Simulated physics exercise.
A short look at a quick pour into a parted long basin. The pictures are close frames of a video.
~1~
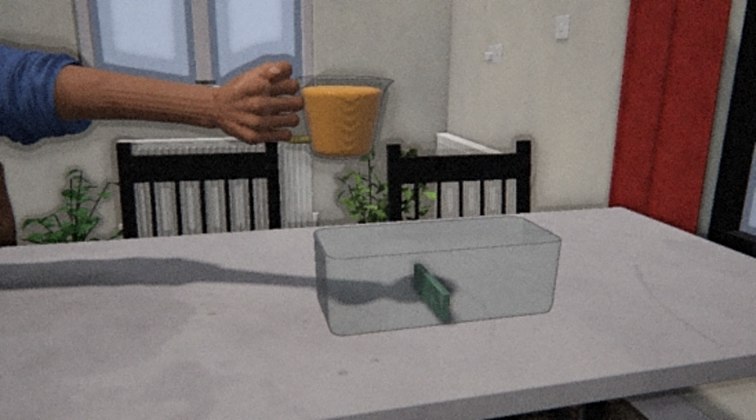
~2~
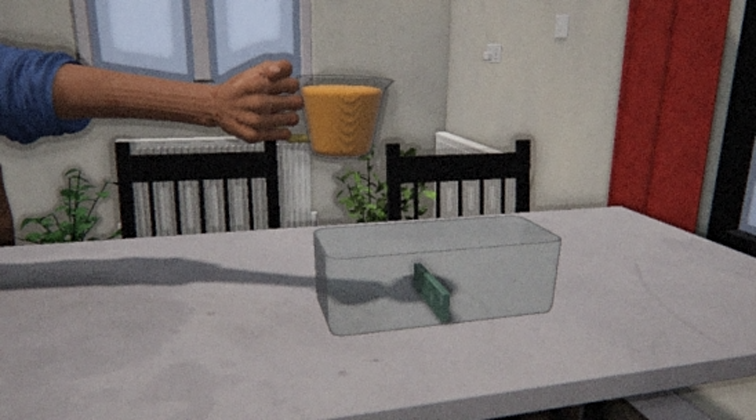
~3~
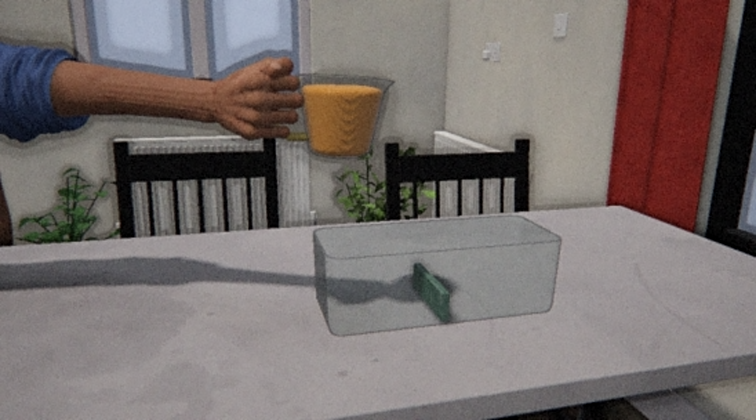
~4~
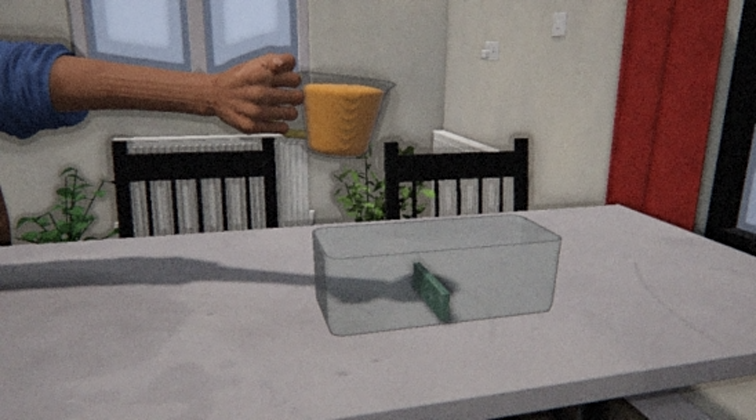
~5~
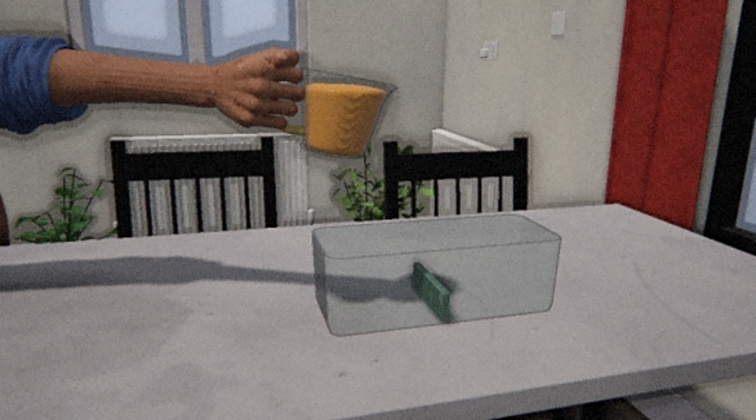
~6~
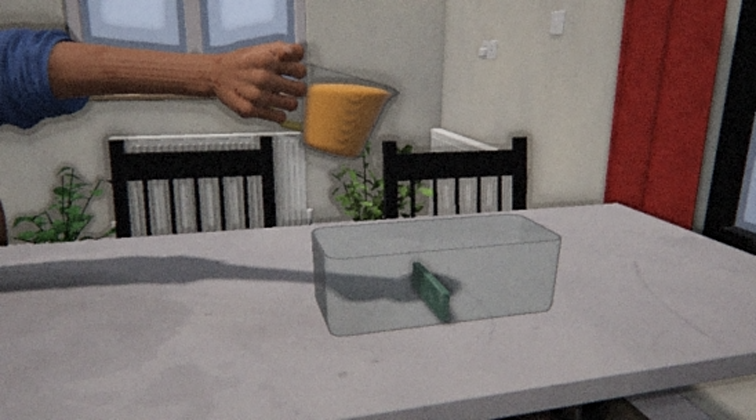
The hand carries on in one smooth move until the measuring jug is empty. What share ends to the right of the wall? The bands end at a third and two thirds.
It comes to between a third and two thirds.
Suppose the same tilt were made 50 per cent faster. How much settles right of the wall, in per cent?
About 35 per cent.
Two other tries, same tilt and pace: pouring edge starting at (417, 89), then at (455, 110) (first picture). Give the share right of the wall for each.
The first gives 80 %, the second 95 %.
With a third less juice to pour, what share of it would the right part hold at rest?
Some 20 per cent.
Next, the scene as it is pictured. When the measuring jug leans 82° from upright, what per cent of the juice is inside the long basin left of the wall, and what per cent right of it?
Left: 0 %. Right: 10 %.
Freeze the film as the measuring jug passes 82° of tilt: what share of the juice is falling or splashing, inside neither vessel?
Near 35 %.
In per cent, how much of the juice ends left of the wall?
Near 50 %.
A moment on, the tilt is 82° and 56 per cent is still to pour, 1 is left of the wall and 9 right of it.
Next, the tilt is 113° and 4 per cent is still to pour, 37 is left of the wall and 44 right of it.
Then the tilt is 114° and 0 per cent is still to pour, 51 is left of the wall and 45 right of it.
Later the tilt is 114° and 0 per cent is still to pour, 52 is left of the wall and 45 right of it.
At rest 52 per cent lies left of the wall, 45 right of it and 3 outside.
